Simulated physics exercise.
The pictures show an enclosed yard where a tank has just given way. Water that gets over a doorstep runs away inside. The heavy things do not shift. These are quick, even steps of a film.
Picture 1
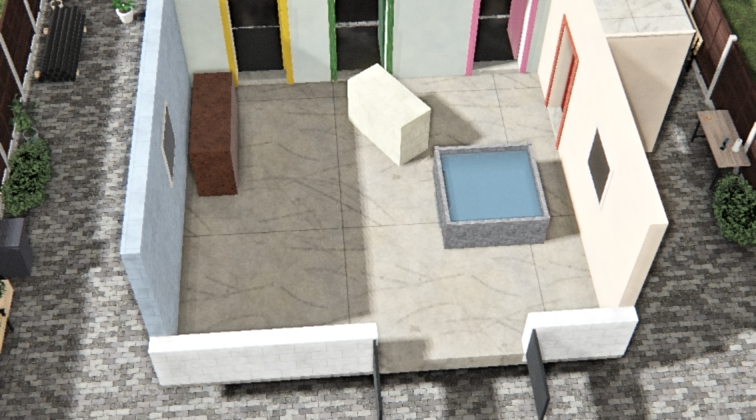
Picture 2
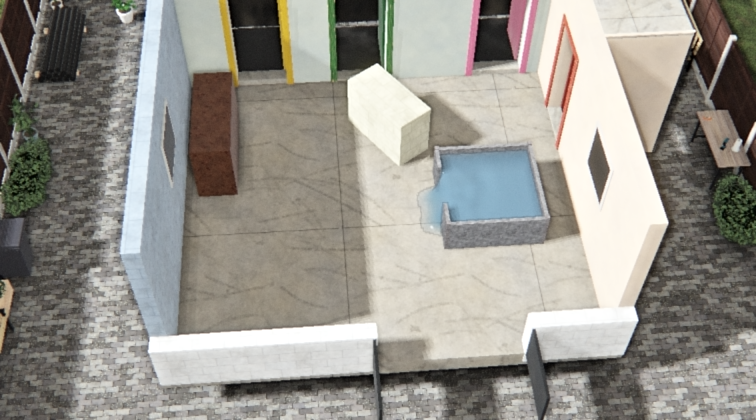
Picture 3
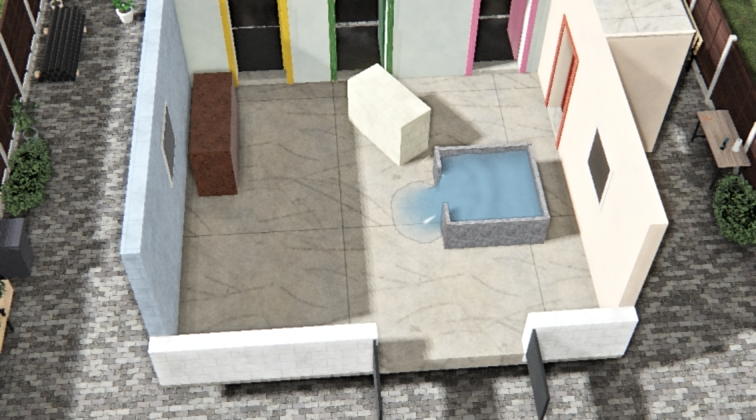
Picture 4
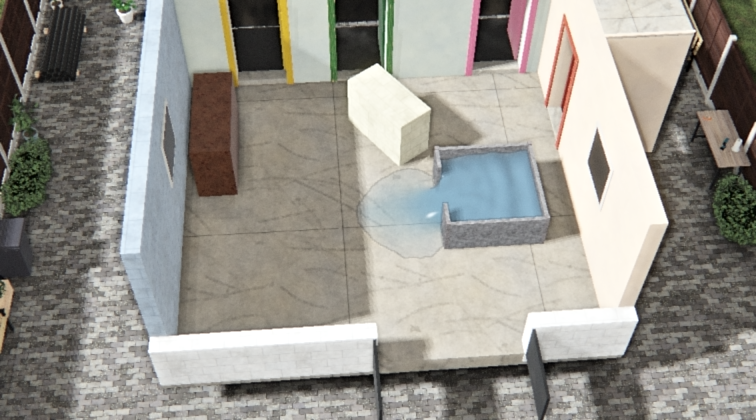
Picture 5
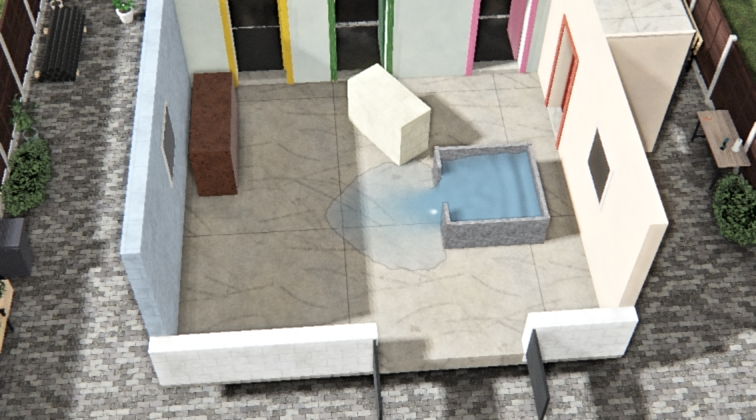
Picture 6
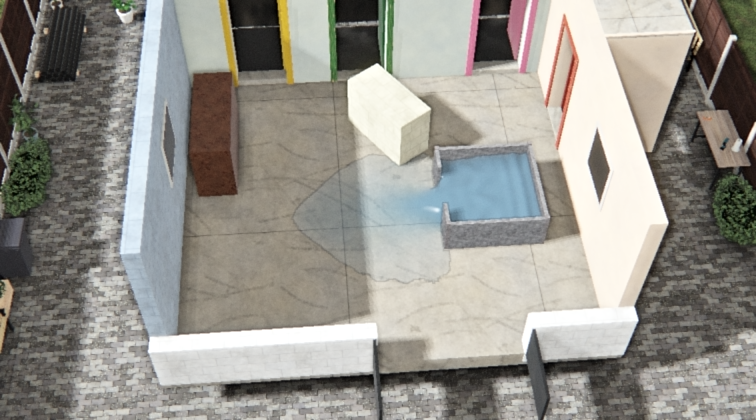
In a walled yard, water pours from a gap in a square tank and spreads left.
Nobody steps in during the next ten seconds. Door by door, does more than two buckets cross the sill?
In the end: The pink door admits no more than that; the red door admits no more than that; the yellow door admits no more than that; the green door admits no more than that.
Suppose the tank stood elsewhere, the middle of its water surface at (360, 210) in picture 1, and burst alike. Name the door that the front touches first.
The yellow one.
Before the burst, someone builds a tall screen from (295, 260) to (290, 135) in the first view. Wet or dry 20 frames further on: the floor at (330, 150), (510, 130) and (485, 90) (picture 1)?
As listed: Flooded, no water, dry.
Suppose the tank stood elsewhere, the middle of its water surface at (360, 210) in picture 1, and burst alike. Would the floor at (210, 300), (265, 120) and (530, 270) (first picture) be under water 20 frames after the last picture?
In that order: Under water, awash, no water.
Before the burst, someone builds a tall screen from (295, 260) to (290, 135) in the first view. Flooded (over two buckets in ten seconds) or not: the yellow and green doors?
My reading: The yellow door is under; the green door floods.
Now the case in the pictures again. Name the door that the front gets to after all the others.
It is the door marked red.
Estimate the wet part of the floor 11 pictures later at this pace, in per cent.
Near 50 in a hundred.
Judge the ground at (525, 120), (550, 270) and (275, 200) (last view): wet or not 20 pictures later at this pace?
In turn: Not flooded, no water, awash.
A moment on, water covers 30 % of the floor; the pink door not reached, the red door not reached, the yellow door not reached, the green door not reached.
Next, water covers 50 % of the floor; the pink door not reached, the red door not reached, the yellow door not reached, the green door not reached.
Then, water covers 50 % of the floor; the pink door not reached, the red door not reached, the yellow door under two buckets in, the green door not reached.
Later, water covers 60 % of the floor; the pink door not reached, the red door not reached, the yellow door under two buckets in, the green door wet at the sill, nothing in.
In the end, water covers 90 % of the floor; the pink door wet at the sill, nothing in, the red door wet at the sill, nothing in, the yellow door under two buckets in, the green door under two buckets in.
